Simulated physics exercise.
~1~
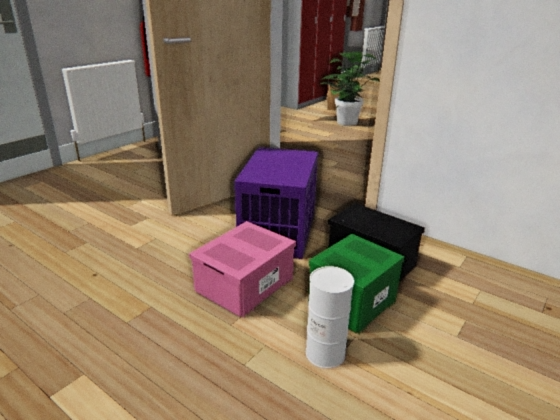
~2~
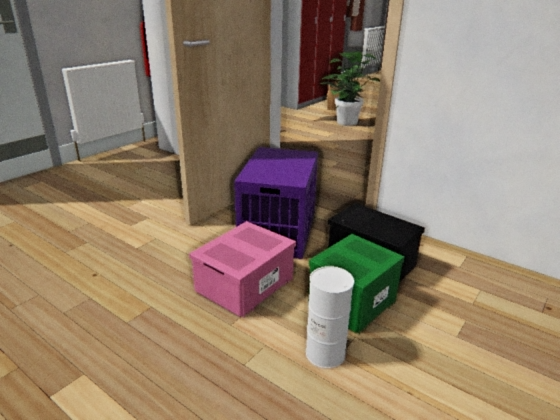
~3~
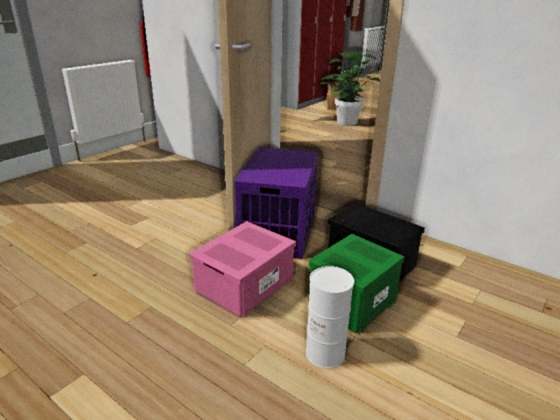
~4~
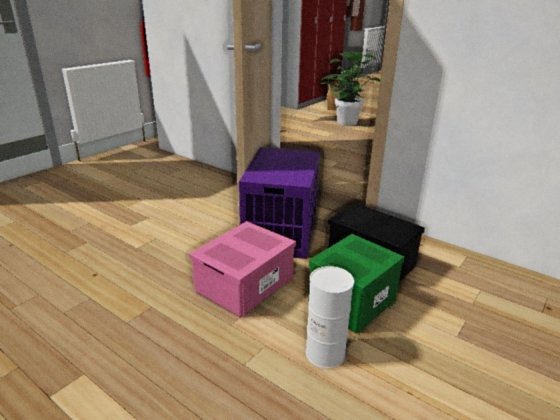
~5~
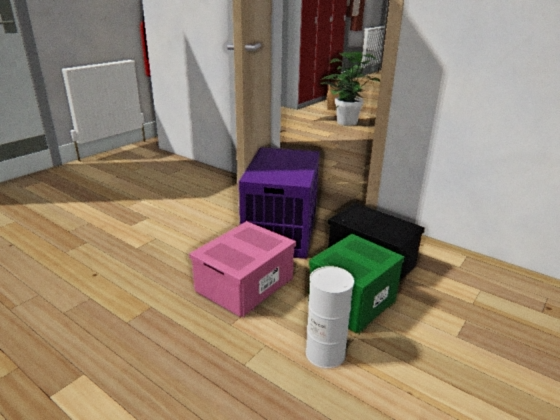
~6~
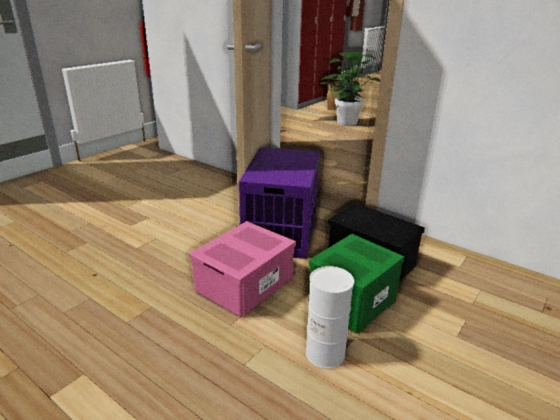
A pale wooden door swings rightward toward its frame in a room with a light plank floor, seen from slightly above by a still camera. A purple crate with a barred front stands at the doorway, with a black box to its right, pink and green boxes in front, and a white cylinder nearest. Beyond the opening are a potted plant and red lockers. With no hand in view, the door narrows the gap until it meets the purple crate, which barely shifts. It stops there and stays still, well short of closed, with the other things undisturbed.
